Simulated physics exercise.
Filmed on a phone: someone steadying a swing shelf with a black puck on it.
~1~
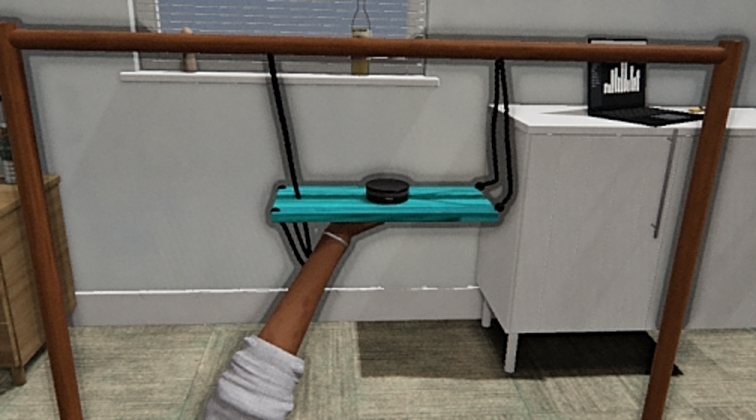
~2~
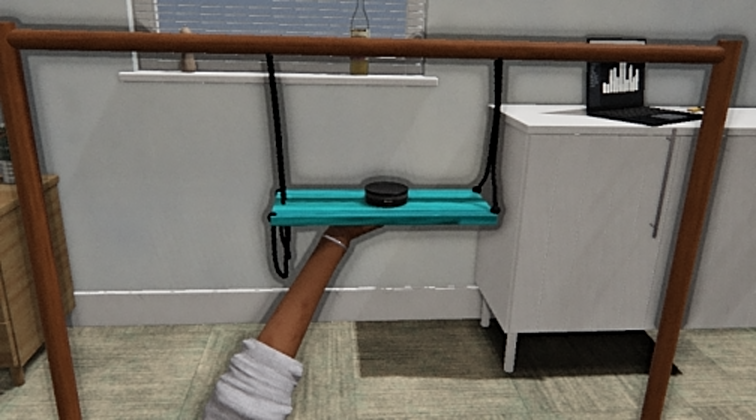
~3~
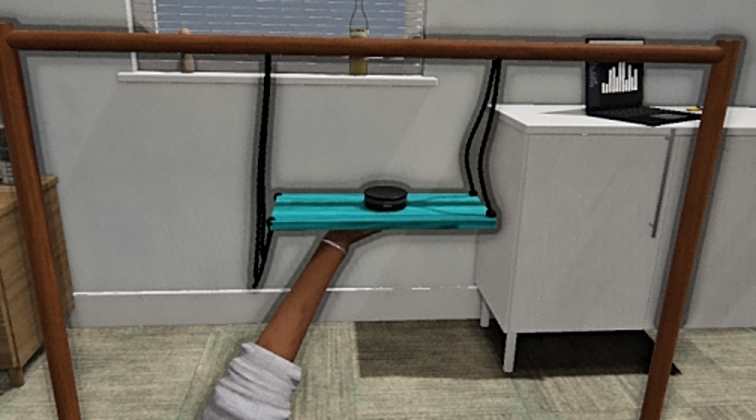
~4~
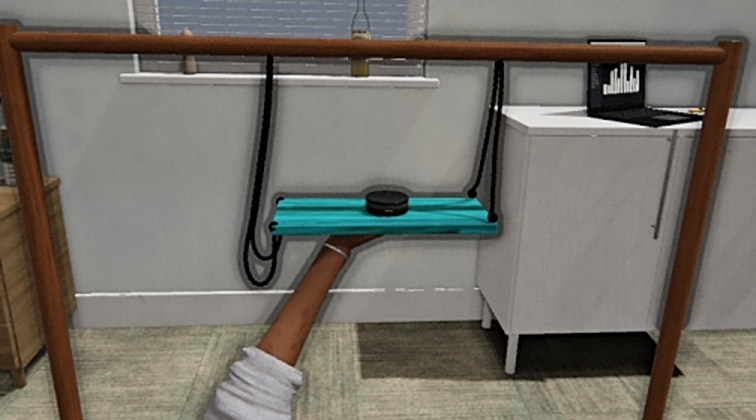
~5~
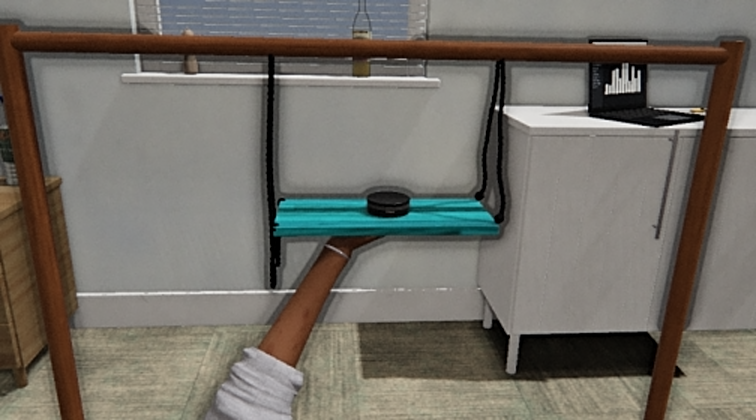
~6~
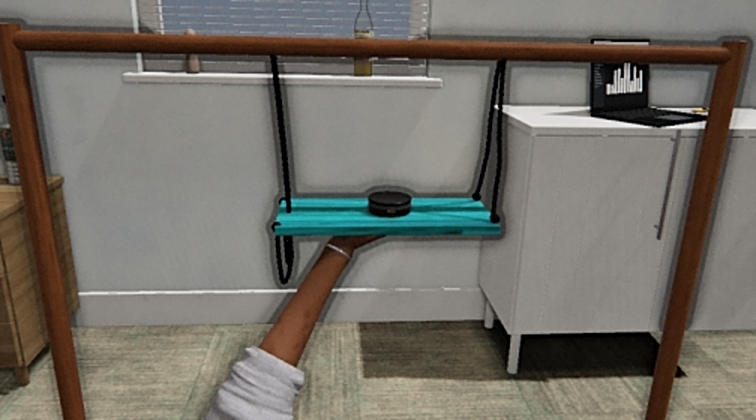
In the video, a hand supports a turquoise swing shelf from below with a black puck on top; the shelf and puck lower slightly, then stay nearly still, while the black cords at both sides sway and shift.
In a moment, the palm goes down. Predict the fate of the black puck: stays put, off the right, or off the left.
Off the left.
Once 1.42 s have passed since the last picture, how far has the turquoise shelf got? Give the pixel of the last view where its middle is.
Look around (403, 277) in the last picture.
Then, 0.80 s later than the last view, board tipped 36° down to the left; puck on the floor.
Then, 1.42 s later than the last view, board tipped 42° down to the left; puck on the floor.
Finally, board tipped 41° down to the left; puck on the floor. The black puck drops leftwards.
